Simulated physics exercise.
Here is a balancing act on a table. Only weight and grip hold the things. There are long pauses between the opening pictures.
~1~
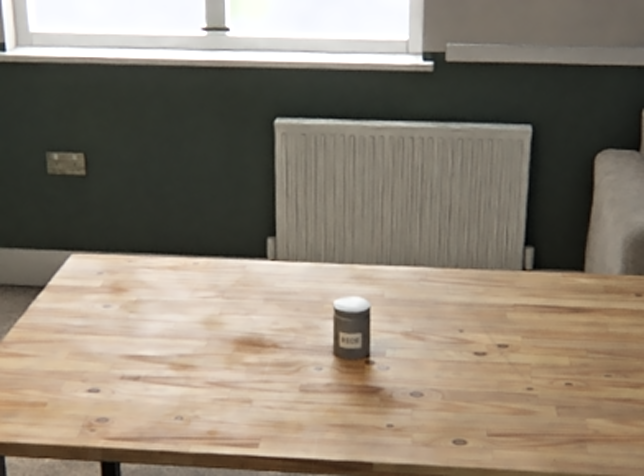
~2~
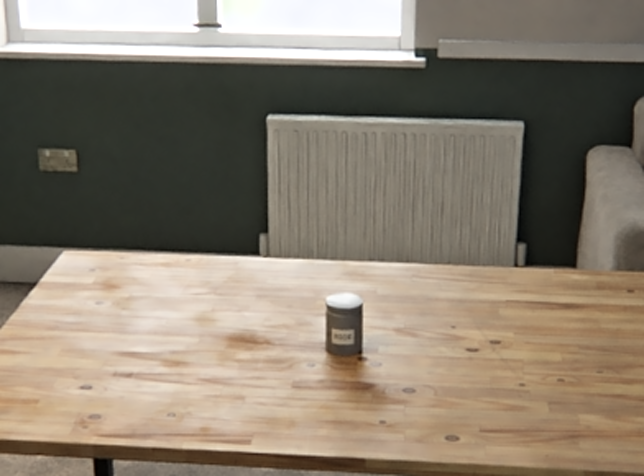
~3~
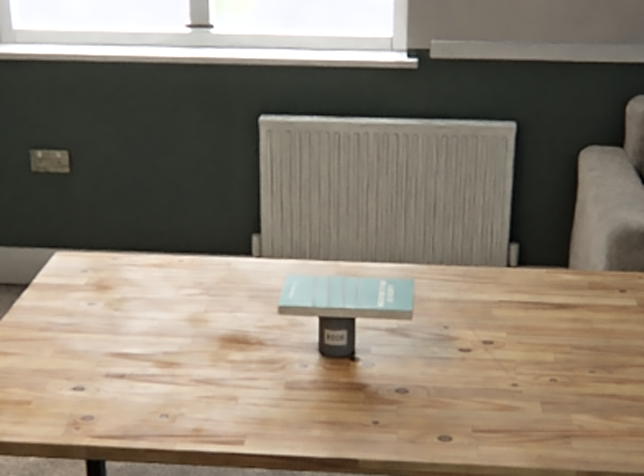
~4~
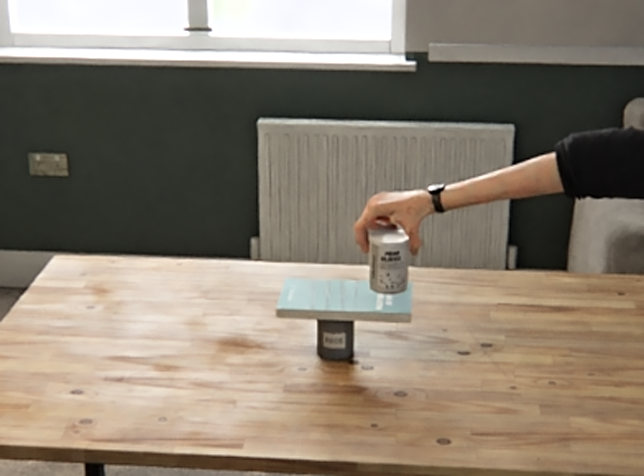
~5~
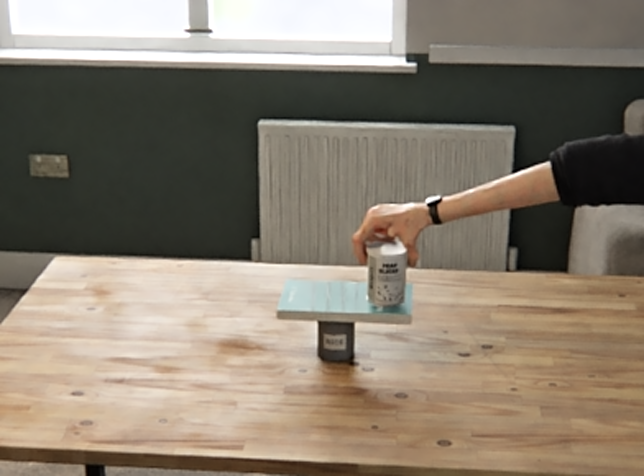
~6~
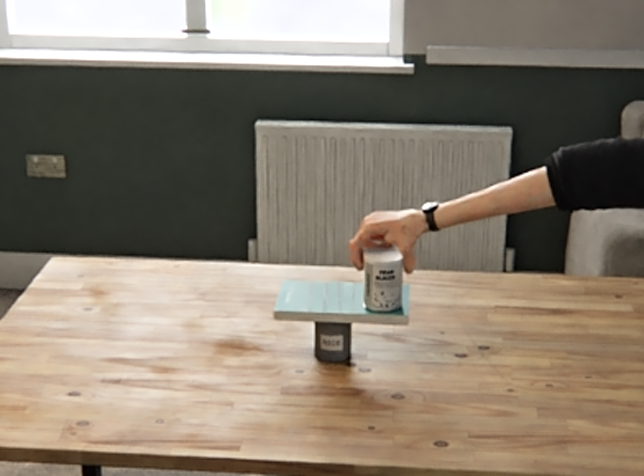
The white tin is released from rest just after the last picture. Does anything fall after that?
As it turns out, it comes apart.
Then, 0.40 s on from there, white tin now fallen; turquoise book turned 58° from how it was put.
Then, 0.70 s on from there, turquoise book now fallen.
In the end, fallen, turquoise book and white tin; grey jar unmoved. The stack gives way.
